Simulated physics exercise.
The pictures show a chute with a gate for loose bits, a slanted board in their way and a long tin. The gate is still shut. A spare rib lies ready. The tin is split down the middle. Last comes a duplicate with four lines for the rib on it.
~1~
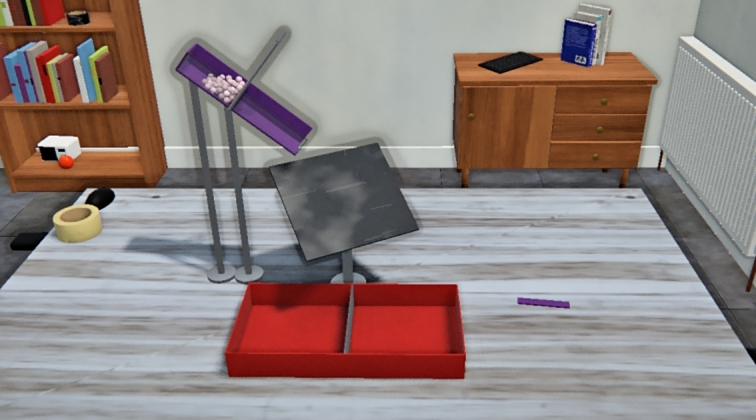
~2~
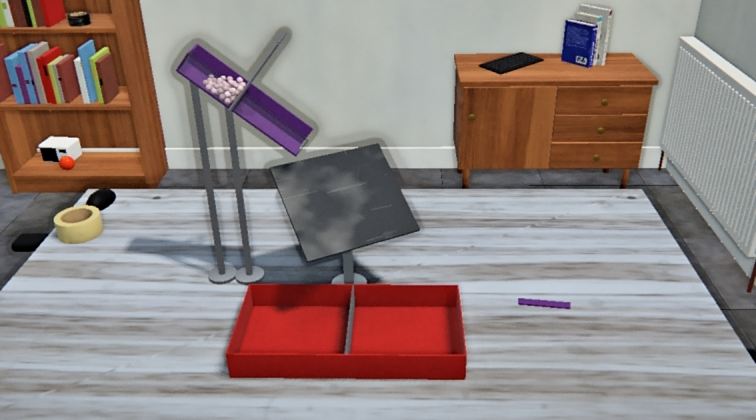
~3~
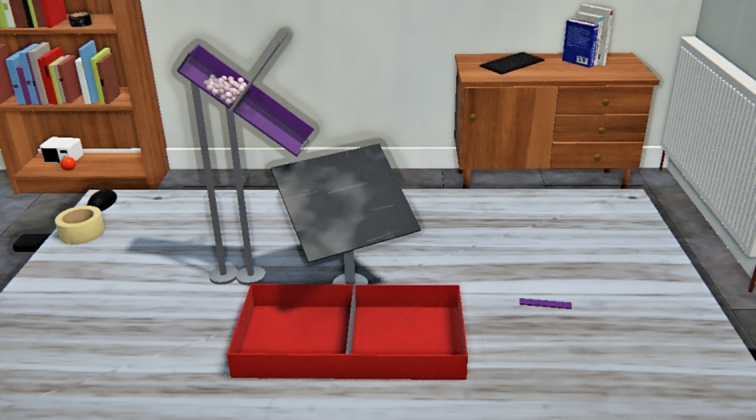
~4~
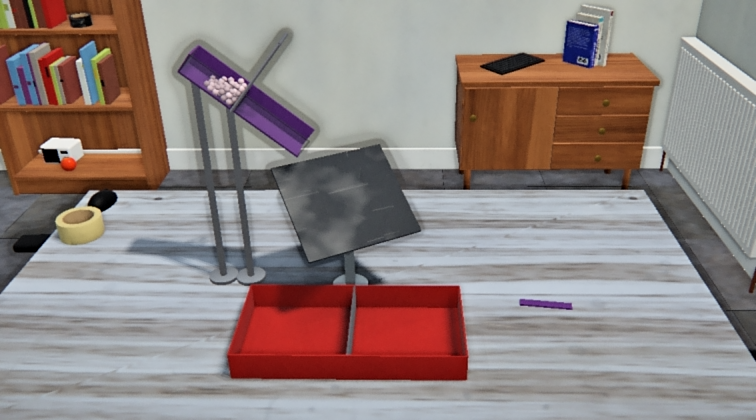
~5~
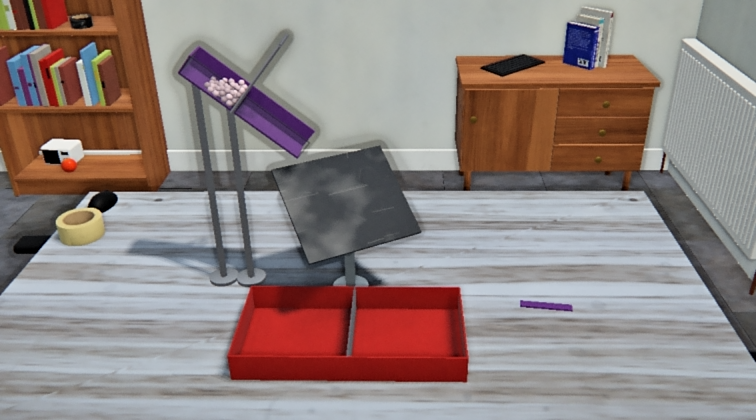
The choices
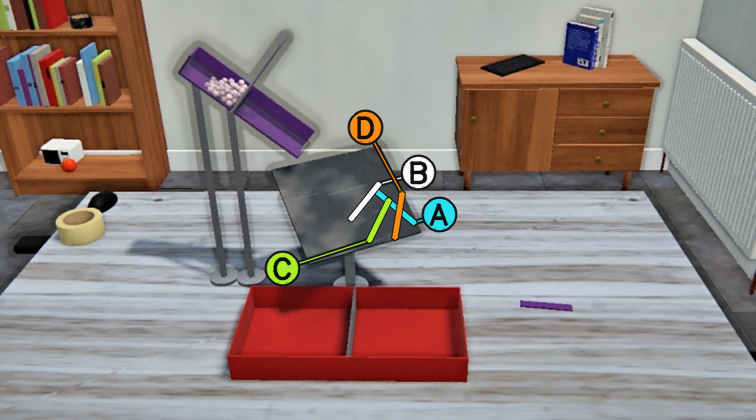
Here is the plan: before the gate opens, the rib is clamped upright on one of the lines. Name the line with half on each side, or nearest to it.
Line B.
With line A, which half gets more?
The right half.
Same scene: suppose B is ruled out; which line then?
Here it is line C.
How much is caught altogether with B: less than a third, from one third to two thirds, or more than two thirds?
It is from one third to two thirds.
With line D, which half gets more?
More lands on the right.
On the marked copy, line A from (374, 189) to (414, 222); line B from (378, 184) to (351, 218); line C from (388, 200) to (369, 240); line D from (402, 193) to (394, 237).
For line A, of what is caught, not one piece in the left half, every piece in the right.
For line B, of what is caught, roughly half in the left half, roughly half in the right.
For line C, of what is caught, roughly a quarter in the left half, the larger part in the right.
For line D, of what is caught, not one piece in the left half, every piece in the right.
